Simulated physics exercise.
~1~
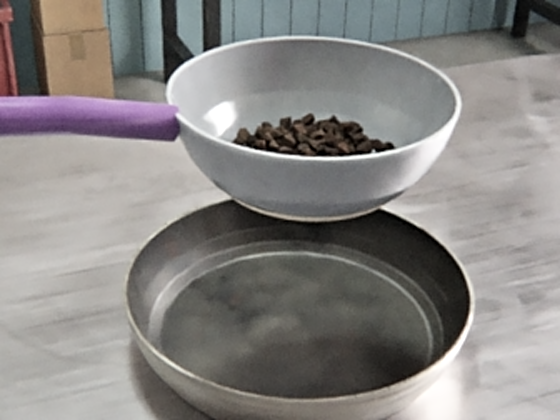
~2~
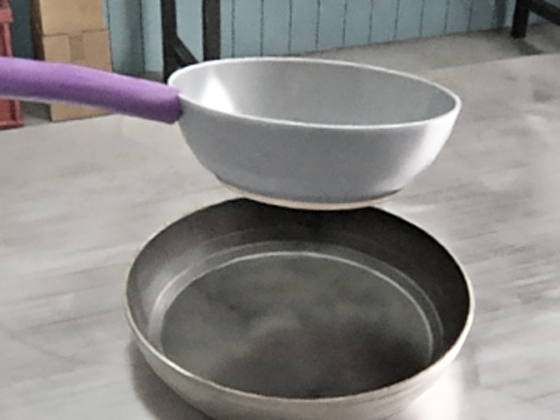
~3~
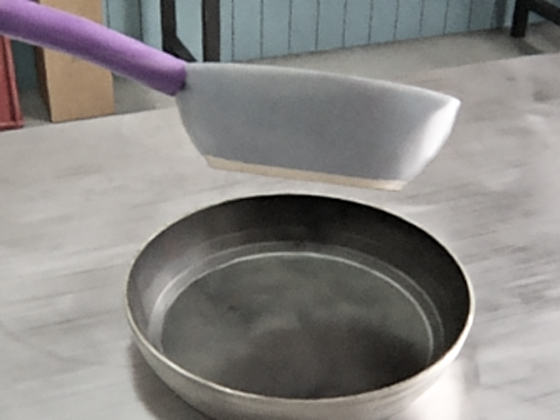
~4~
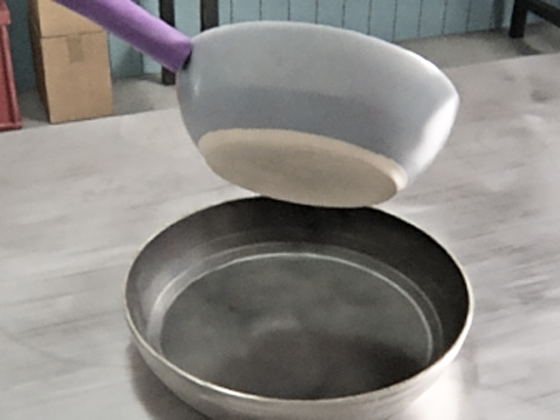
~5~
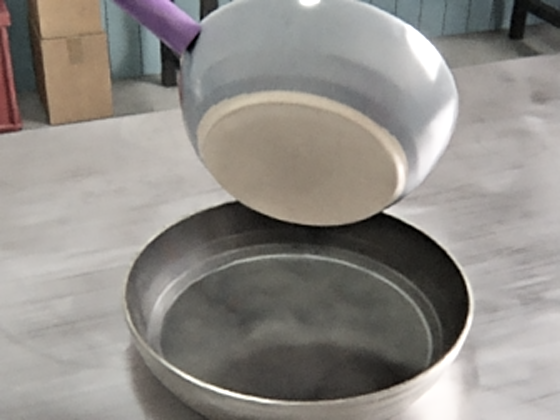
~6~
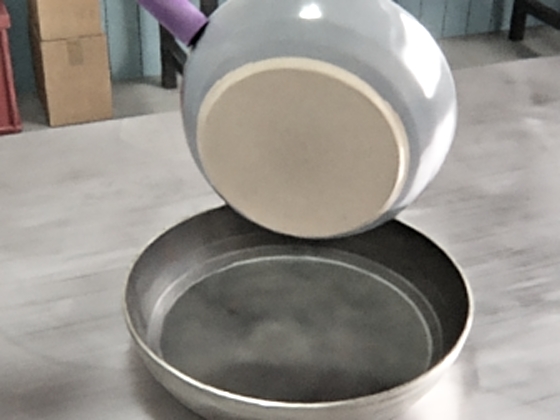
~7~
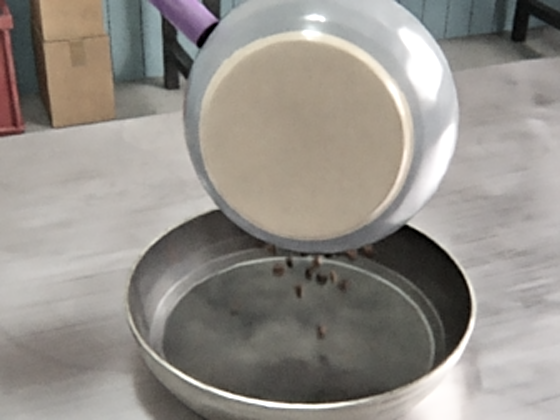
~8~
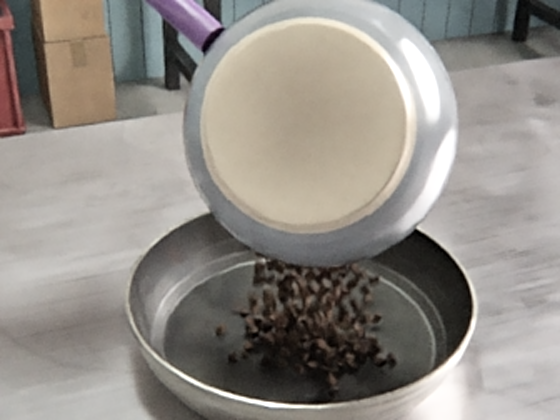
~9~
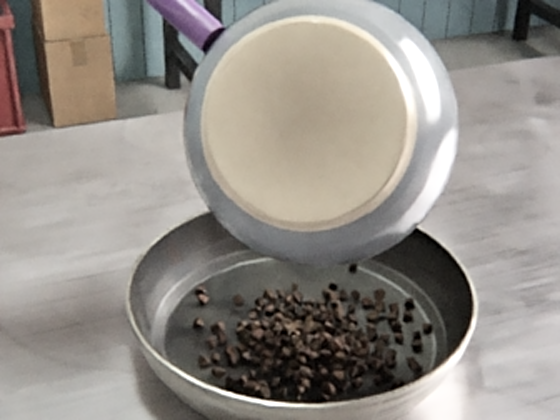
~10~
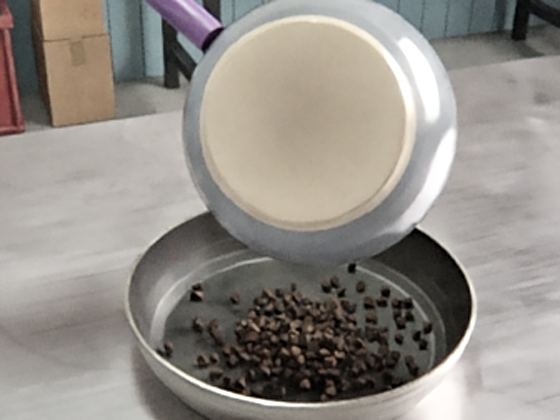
A wide, dark round pan sits on a grey metal table in a workshop-like room, seen from slightly above by a gently swaying camera, with cardboard boxes and a blue panelled wall behind. Above it hangs a pale grey pan with a purple handle at left, holding a small heap of dark brown crumbs. The upper pan tilts steadily toward the viewer, hiding the crumbs and showing its cream base. A few crumbs drop out, then the rest tumble down in a clump. They spread across the lower pan and settle, while the emptied pan stays tipped above.
